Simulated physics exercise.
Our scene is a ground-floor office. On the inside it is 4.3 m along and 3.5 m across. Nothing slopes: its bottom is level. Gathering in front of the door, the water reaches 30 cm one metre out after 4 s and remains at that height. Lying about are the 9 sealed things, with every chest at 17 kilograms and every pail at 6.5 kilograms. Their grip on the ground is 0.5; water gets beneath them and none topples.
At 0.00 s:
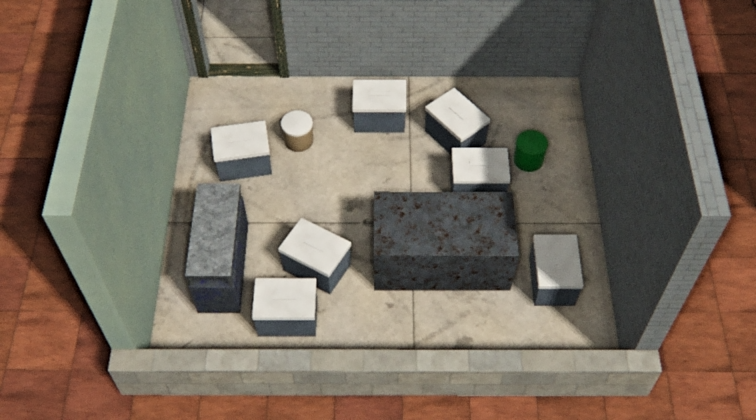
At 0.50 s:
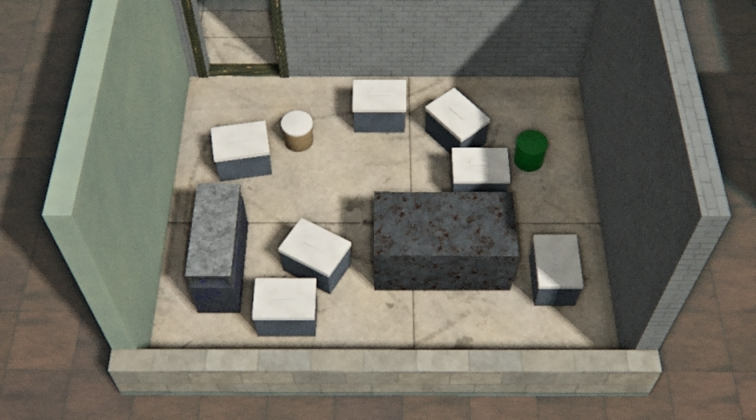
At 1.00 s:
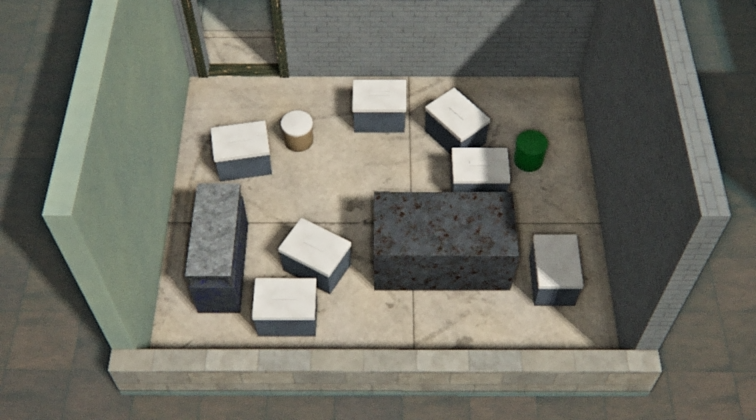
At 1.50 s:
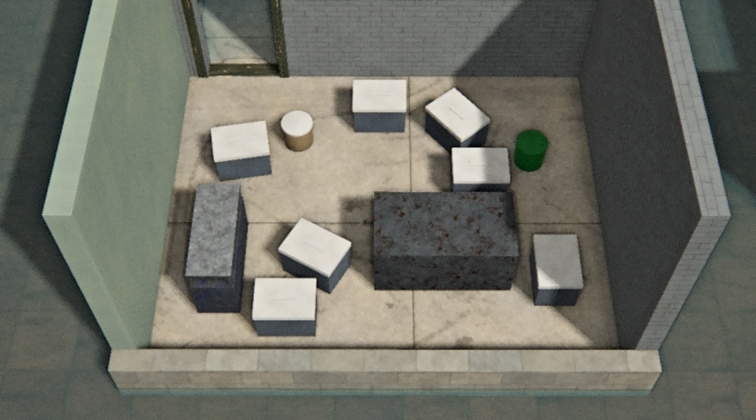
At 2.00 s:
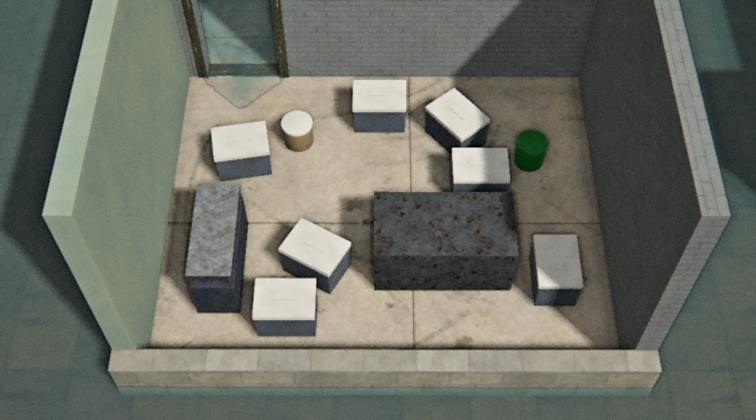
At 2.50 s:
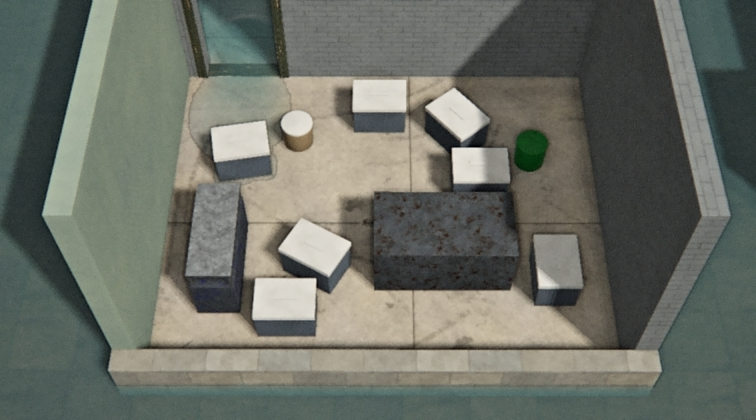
Water gathers outside the walled room, then spreads in through the doorway across the floor.
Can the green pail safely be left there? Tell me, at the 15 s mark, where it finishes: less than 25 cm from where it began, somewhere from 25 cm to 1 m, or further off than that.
It finishes more than 1 m away.
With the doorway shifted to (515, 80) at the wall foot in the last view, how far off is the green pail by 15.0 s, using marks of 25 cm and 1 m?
Then the green pail ends far away.
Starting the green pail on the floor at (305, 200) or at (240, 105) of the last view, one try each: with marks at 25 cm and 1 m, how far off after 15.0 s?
Goes far off, then goes far off.
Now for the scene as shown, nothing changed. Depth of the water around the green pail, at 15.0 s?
About 22 cm.
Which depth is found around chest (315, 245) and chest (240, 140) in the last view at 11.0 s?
Depth approx. 12 cm / 17 cm.
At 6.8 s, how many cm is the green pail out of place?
Close to 0 cm.
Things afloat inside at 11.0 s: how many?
At that point I count 6.
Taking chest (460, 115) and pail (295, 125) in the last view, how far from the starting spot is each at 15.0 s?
The first is 150 cm from its start, the second 120 cm.
After 3.5 s the green pail is near (532, 142), 0.0 m from its start, aground; 0 afloat.
After 6.8 s the green pail is near (532, 142), 0.0 m from its start, aground; 3 afloat.
After 11.0 s the green pail is near (520, 82), 0.8 m from its start, afloat; 6 afloat.
After 15.0 s the green pail is near (262, 180), 2.8 m from its start, afloat; 9 afloat.
